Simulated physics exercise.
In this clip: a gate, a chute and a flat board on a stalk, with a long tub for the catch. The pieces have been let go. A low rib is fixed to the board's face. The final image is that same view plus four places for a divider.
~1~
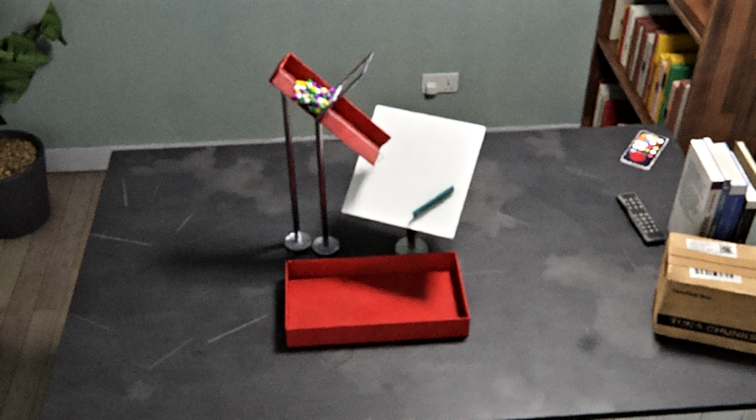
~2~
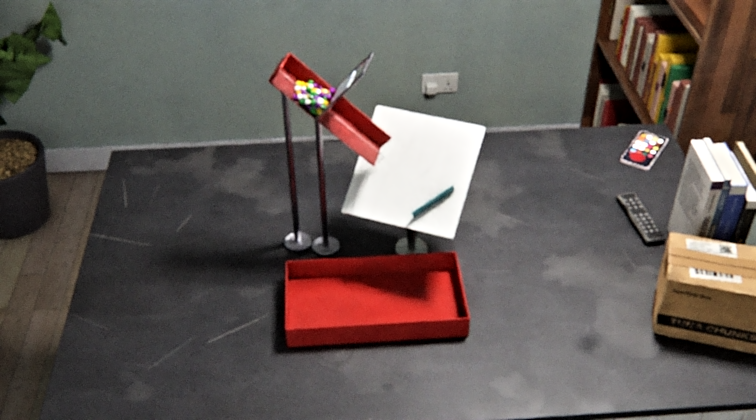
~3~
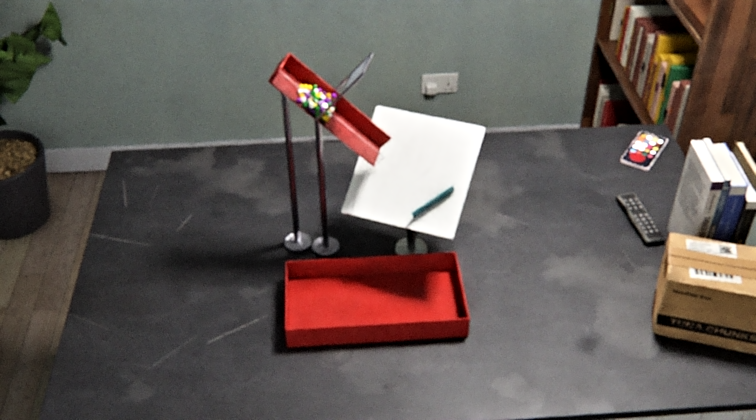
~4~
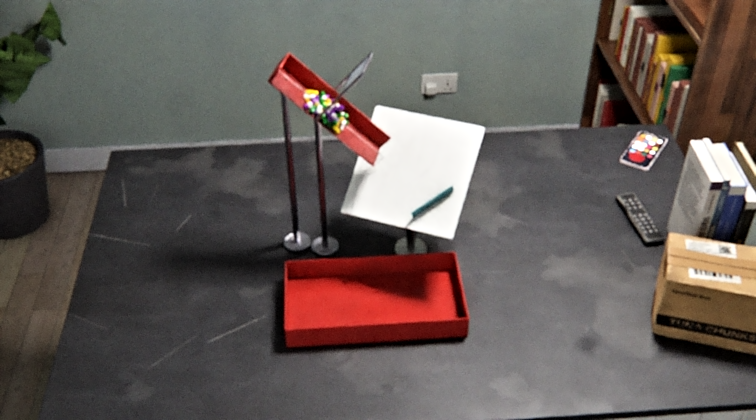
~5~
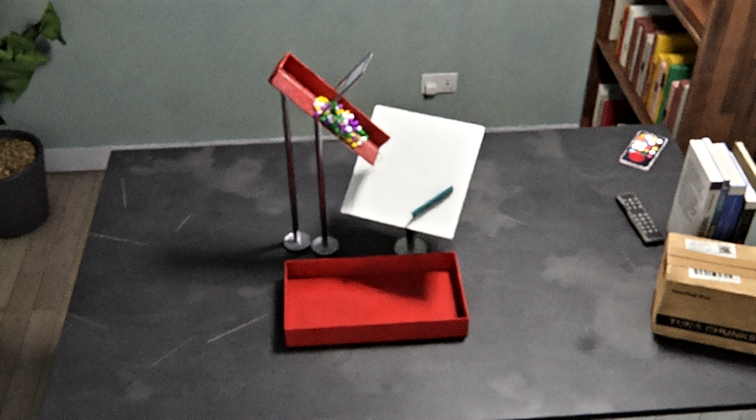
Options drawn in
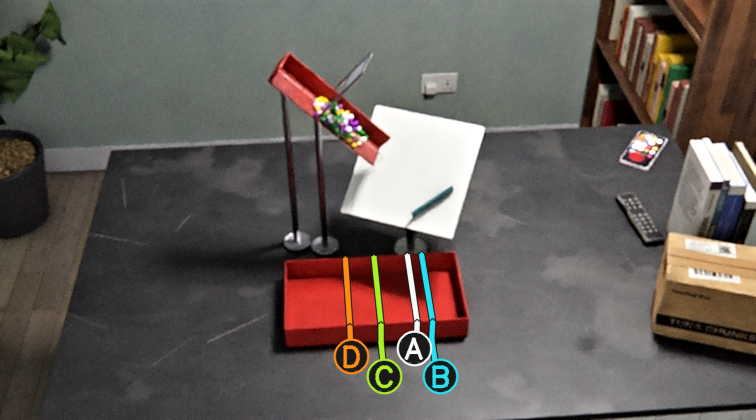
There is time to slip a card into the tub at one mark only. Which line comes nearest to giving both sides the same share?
C.
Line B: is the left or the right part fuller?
The left side.
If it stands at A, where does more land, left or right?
The left side.
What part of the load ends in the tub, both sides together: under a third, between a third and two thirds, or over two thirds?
Over two thirds.
On the marked copy, line A crosses the front rim at (417, 321); line B crosses the front rim at (432, 320); line C crosses the front rim at (380, 323); line D crosses the front rim at (349, 325).
With A, of what is caught, nearly all on the left of the divider, a stray few on the right.
With B, of what is caught, all on the left of the divider, none on the right.
With C, of what is caught, about two thirds on the left of the divider, about a third on the right.
With D, of what is caught, a small part on the left of the divider, nearly all on the right.
